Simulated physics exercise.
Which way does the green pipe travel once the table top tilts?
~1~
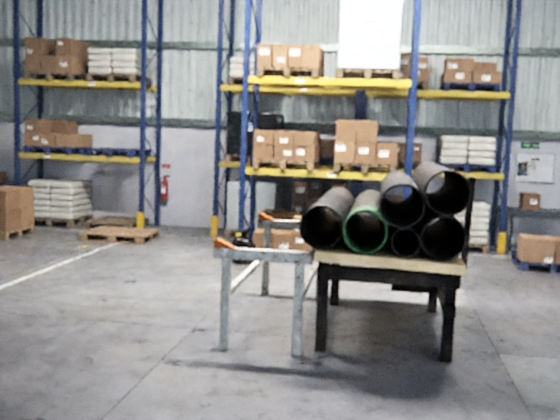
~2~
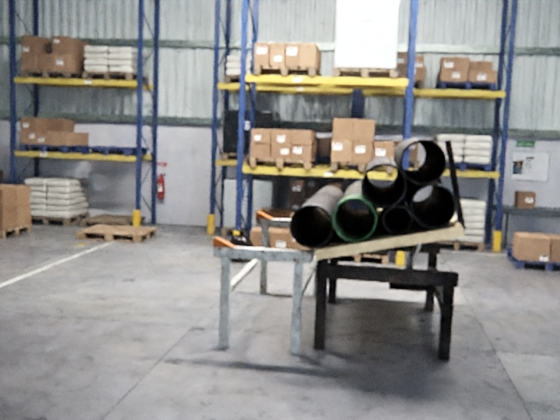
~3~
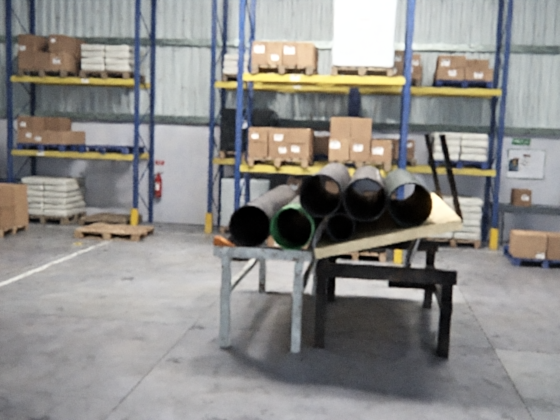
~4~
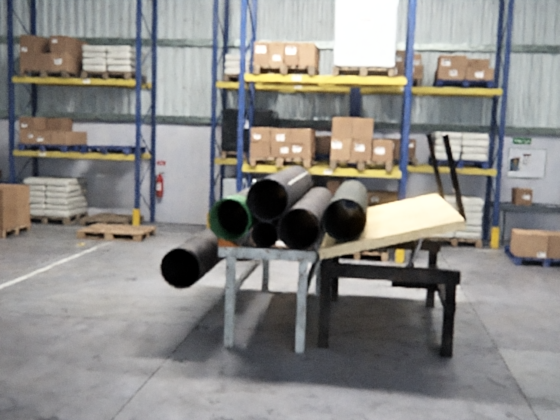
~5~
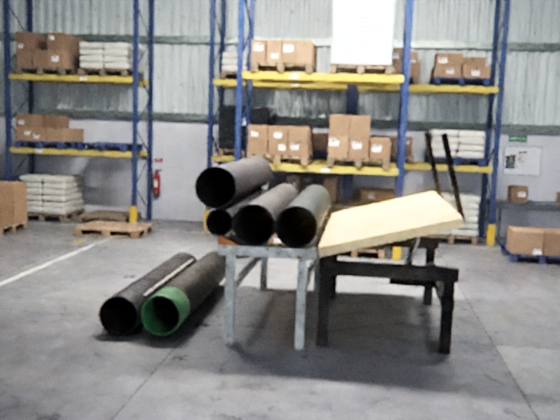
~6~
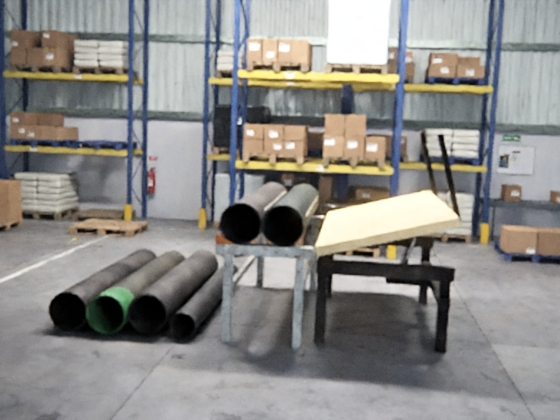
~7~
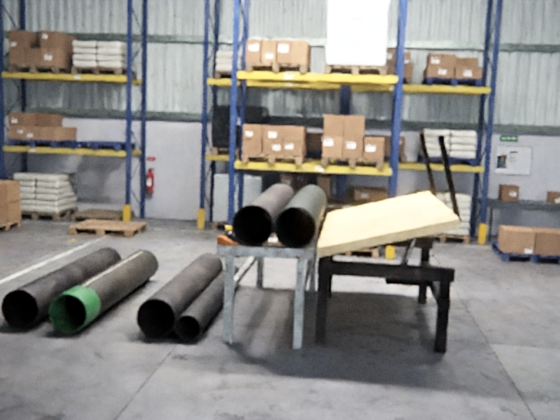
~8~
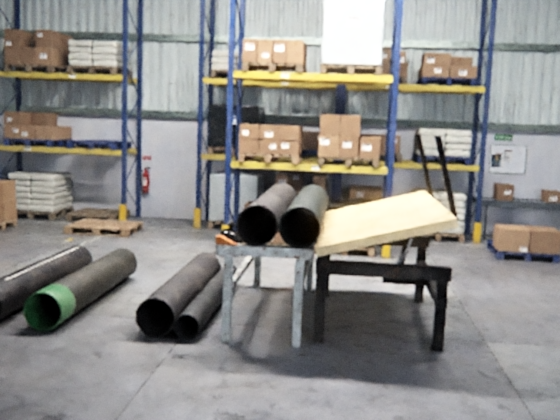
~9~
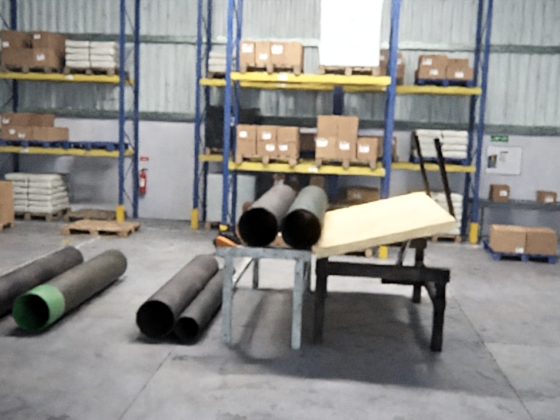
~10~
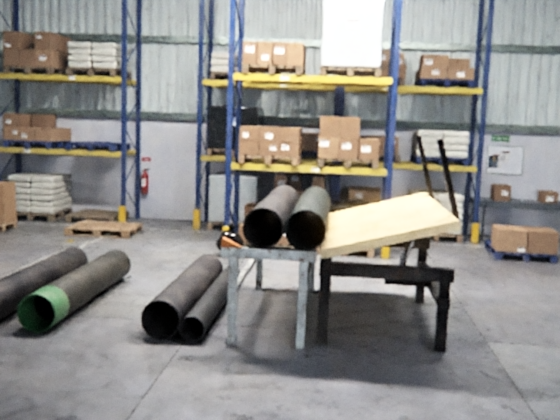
The green pipe travels to the left, going across the rack and off its end to the floor.
